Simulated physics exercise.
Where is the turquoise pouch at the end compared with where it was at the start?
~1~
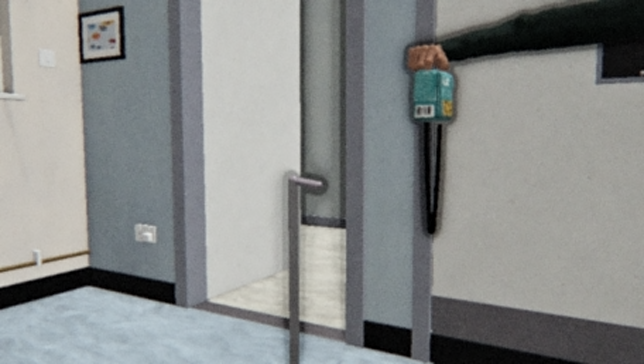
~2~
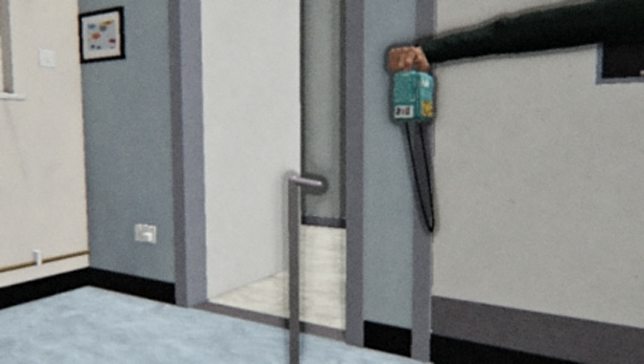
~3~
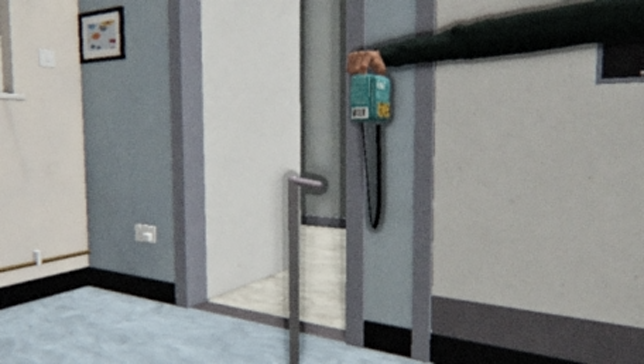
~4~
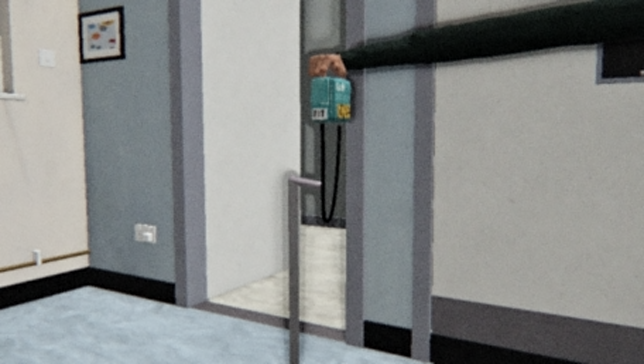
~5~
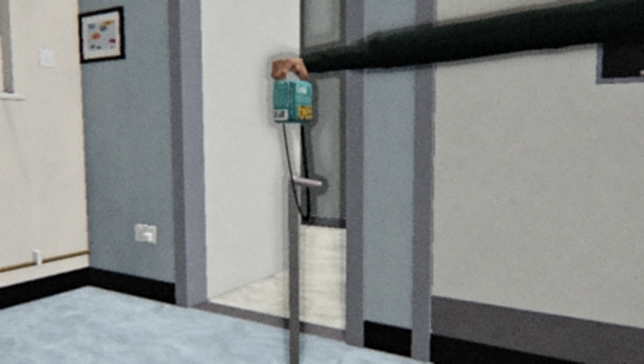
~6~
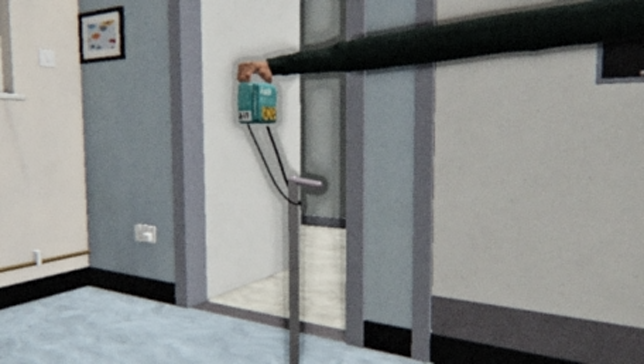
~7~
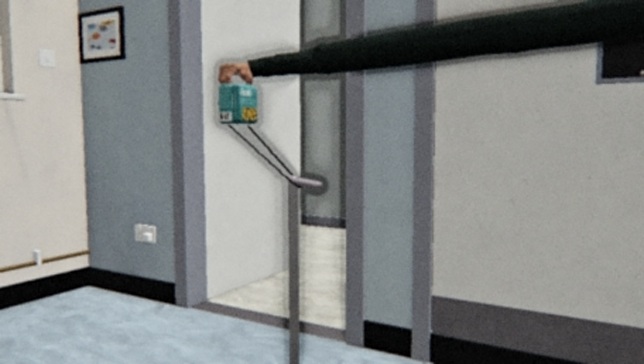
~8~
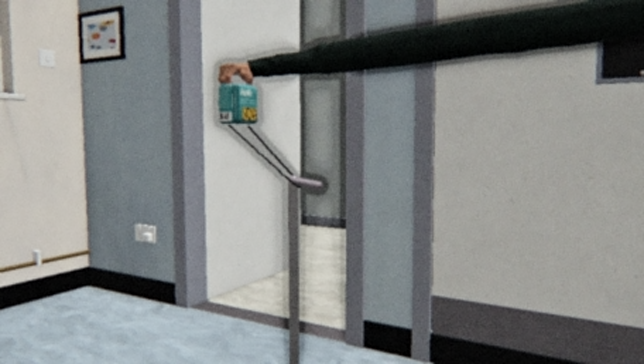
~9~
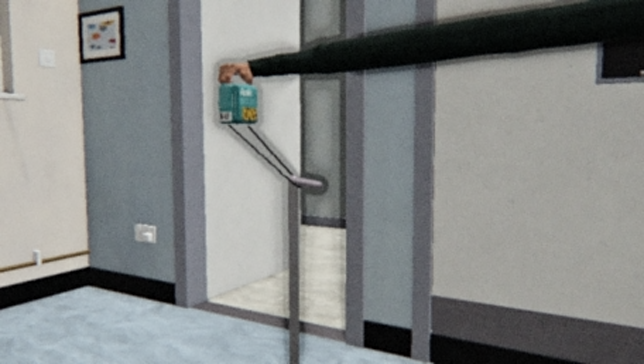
At the start the pouch was to the right of the doorway and the post, and at the end it was farther left, just past the post and in front of the white panel in the doorway.
